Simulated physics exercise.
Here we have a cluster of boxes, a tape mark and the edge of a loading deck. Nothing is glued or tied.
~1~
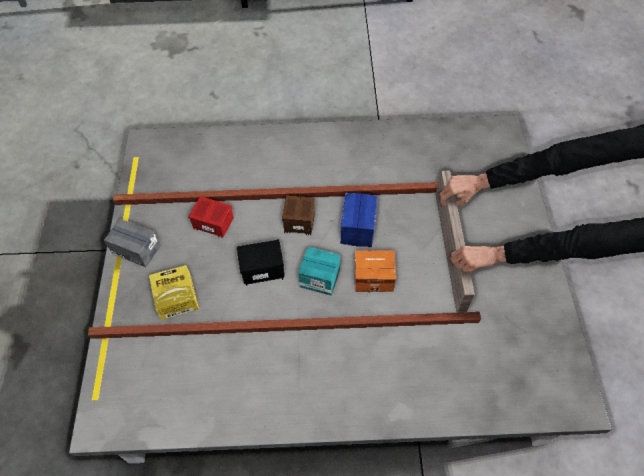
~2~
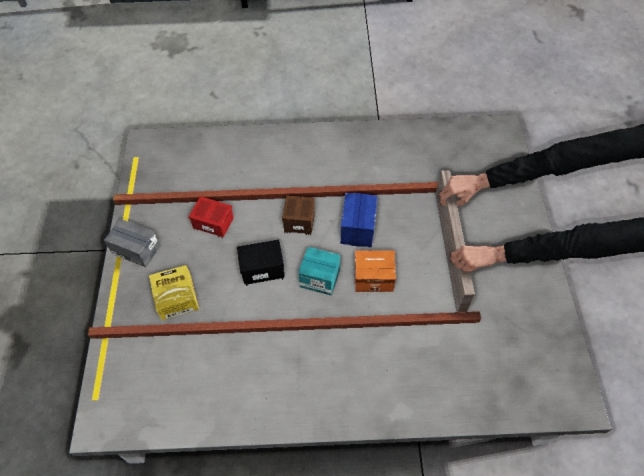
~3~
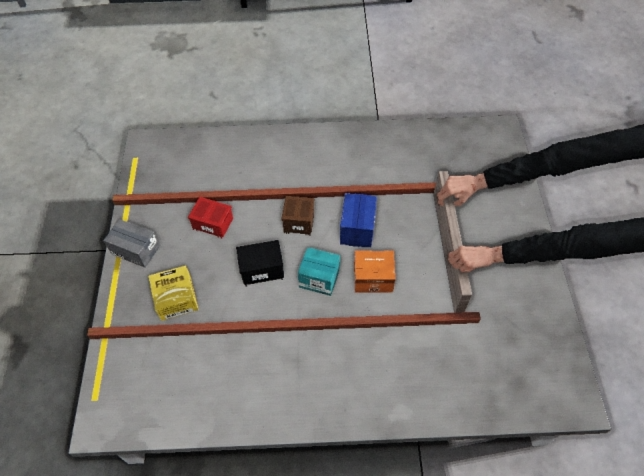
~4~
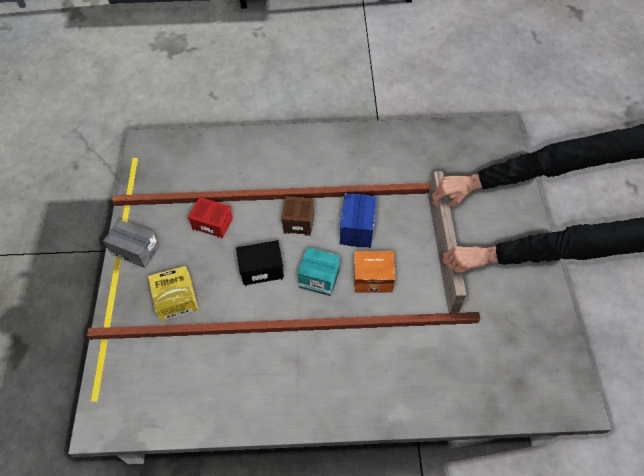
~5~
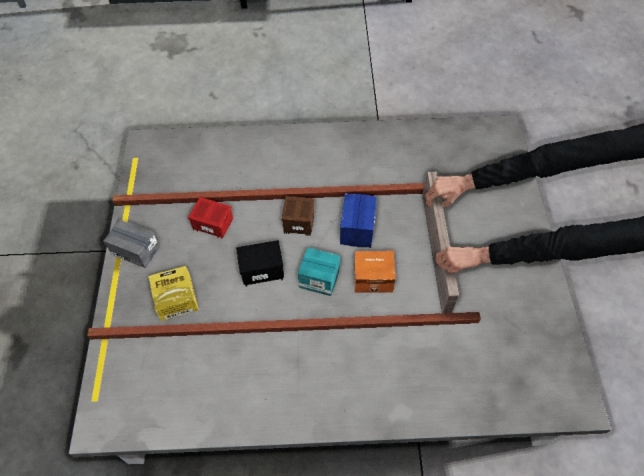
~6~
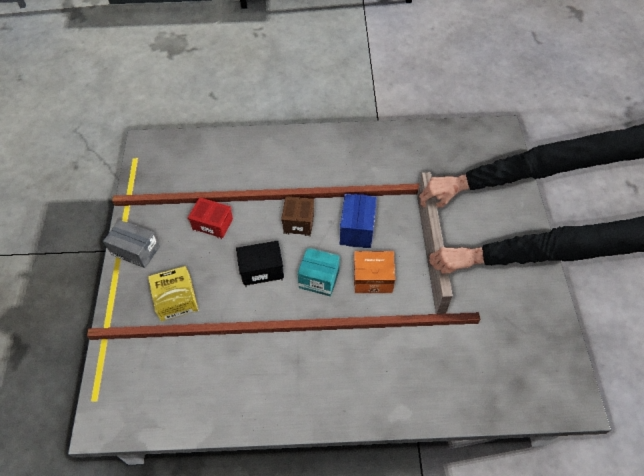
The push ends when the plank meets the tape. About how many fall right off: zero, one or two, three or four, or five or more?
The number that fall off is five or more.
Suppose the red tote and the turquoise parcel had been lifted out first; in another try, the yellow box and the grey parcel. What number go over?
First 6, then 6.
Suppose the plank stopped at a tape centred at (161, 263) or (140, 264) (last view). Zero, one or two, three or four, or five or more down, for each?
For each place: Three to four; at least five.
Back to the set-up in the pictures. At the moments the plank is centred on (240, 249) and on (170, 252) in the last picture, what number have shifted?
By then 8, and 8.
Early on, none off yet; grey parcel at rest near (132, 244); yellow box at rest near (173, 294); red tote at rest near (211, 218).
A while later, none off yet; grey parcel travelled about its own width near (109, 238); yellow box travelled about its own width near (124, 301); red tote travelled well along near (145, 221).
Finally, the number that fall off is five or more; lost, orange box, blue parcel, turquoise parcel, brown tote, black tote, red tote, yellow box and grey parcel.
